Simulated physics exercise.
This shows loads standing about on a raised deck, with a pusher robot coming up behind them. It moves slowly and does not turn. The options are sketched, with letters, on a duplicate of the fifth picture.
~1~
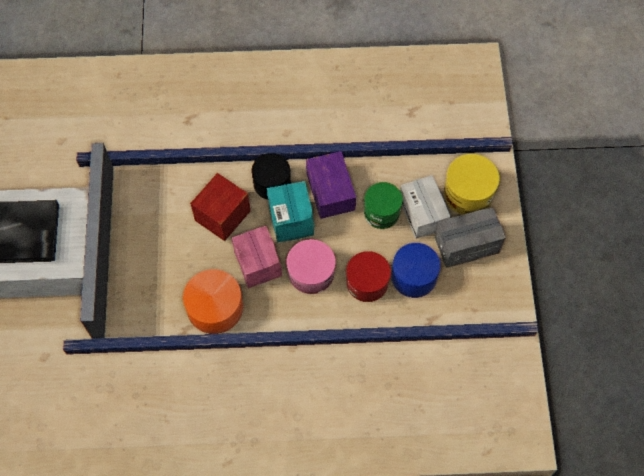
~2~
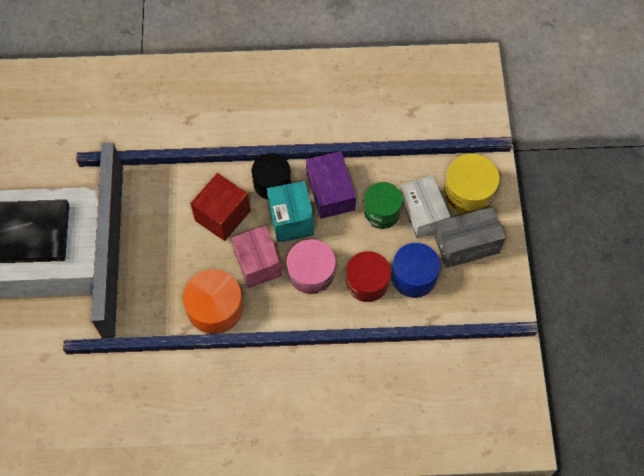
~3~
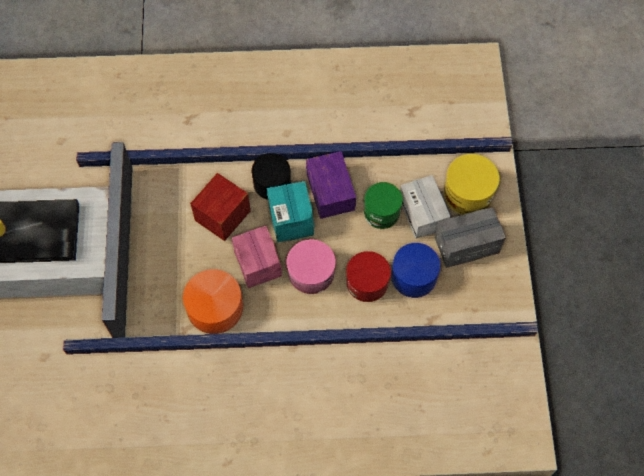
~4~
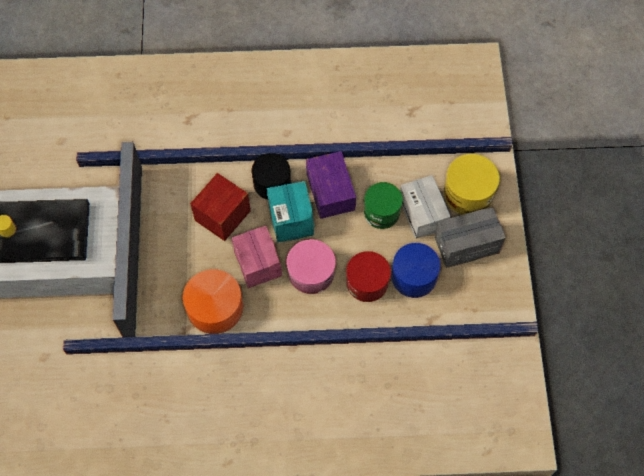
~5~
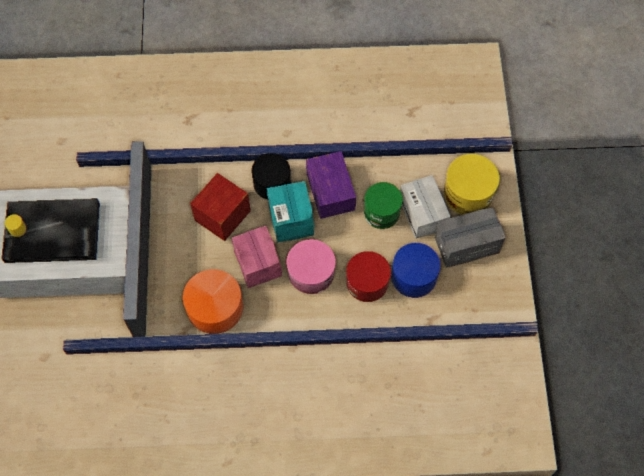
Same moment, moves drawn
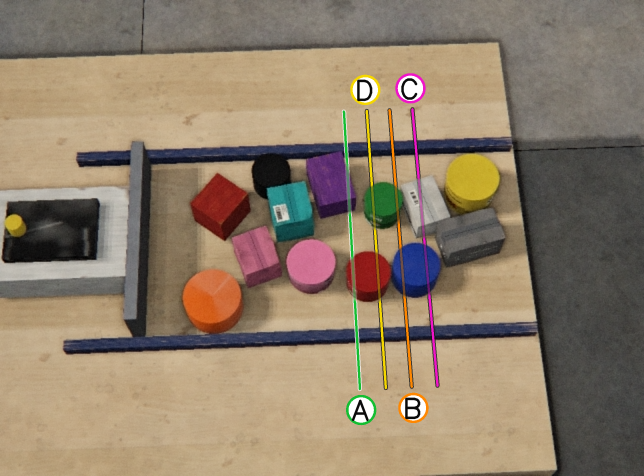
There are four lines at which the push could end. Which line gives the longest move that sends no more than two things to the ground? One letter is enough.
Up to line B.
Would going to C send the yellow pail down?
Yes.
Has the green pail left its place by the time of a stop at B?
By then, yes.
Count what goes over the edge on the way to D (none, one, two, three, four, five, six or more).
In all, one.
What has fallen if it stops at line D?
It is the yellow pail.
On the marked copy, A at (351, 242); B at (400, 240); C at (424, 239); D at (376, 241).
Taking B. A third of the way, robot (154, 226); black canister (283, 170); orange canister (268, 301).
Two thirds of the way, robot (249, 222); yellow pail (497, 178); grey box (480, 237).
When it is over, robot (323, 220); yellow pail over the edge; white parcel over the edge; two fallen.
As for the rest, A is within the limit but short; C drops four; D is within the limit but short.
